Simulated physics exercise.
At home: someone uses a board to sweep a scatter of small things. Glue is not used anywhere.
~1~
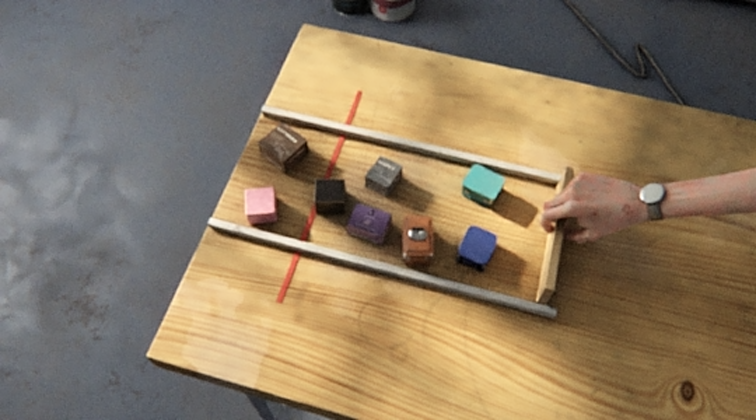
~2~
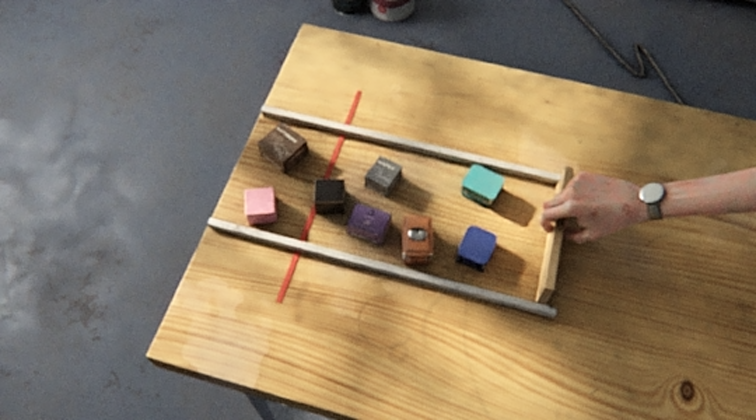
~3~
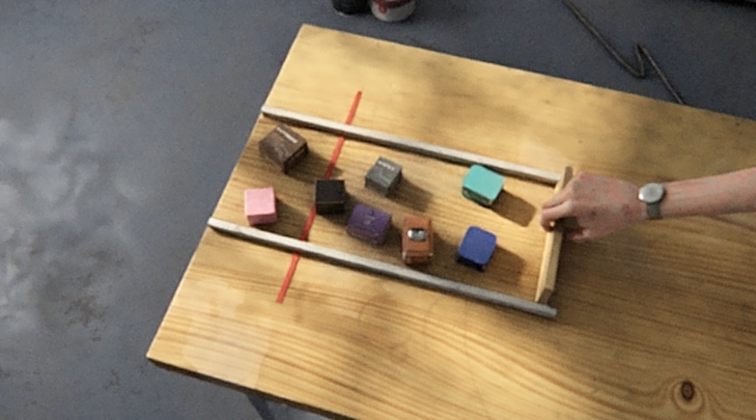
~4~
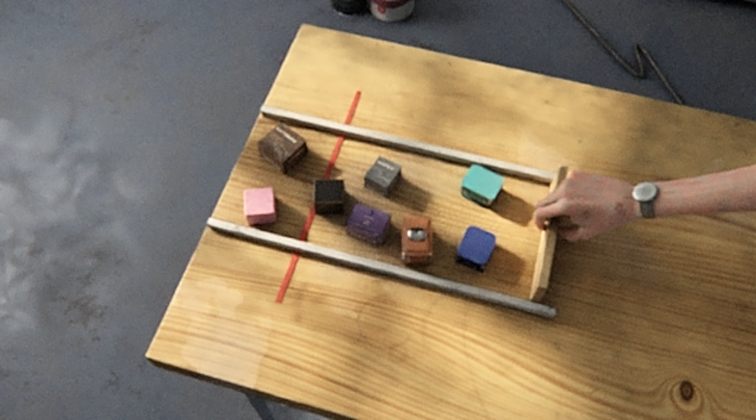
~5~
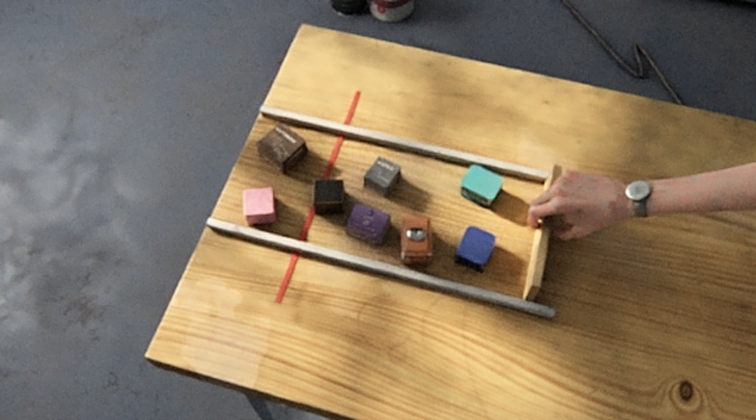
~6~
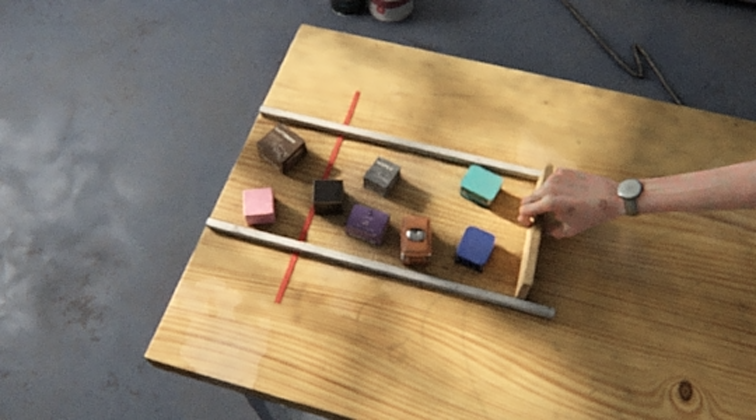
A hand gripped a wooden board at the right end of two rails and, after barely moving at first, slid it slightly left toward the scattered colourful blocks, which stayed where they were.
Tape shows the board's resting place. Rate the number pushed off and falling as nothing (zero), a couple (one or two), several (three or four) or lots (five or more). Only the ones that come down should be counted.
It is a couple.
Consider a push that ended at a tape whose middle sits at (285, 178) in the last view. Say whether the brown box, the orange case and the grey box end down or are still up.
Brown box drops, orange case remains, grey box remains.
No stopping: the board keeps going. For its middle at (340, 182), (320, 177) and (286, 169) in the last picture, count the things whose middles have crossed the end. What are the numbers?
Respectively 0, 1 and 4.
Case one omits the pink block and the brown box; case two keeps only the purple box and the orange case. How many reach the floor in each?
Count of fallen: 0 / 0.
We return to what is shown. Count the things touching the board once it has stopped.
Number in contact with it: 2.
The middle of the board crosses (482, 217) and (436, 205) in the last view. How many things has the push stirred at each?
2 at one spot and 5 at the other.
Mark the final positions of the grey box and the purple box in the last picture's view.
Grey box: (282, 154); purple box: (234, 205).
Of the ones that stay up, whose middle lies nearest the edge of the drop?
The foremost one is the brown box.
Soon after, none off yet; brown box at rest near (282, 148); pink block at rest near (260, 206); black block at rest near (329, 197).
After that, none off yet; brown box at rest near (282, 148); pink block at rest near (260, 206); black block displaced about its own width near (304, 186).
And then, none off yet; brown box moving near (275, 145); pink block displaced about its own width near (234, 198); black block displaced about its own width near (287, 181).
In the end, the number that fall off is one or two; gone, pink block.
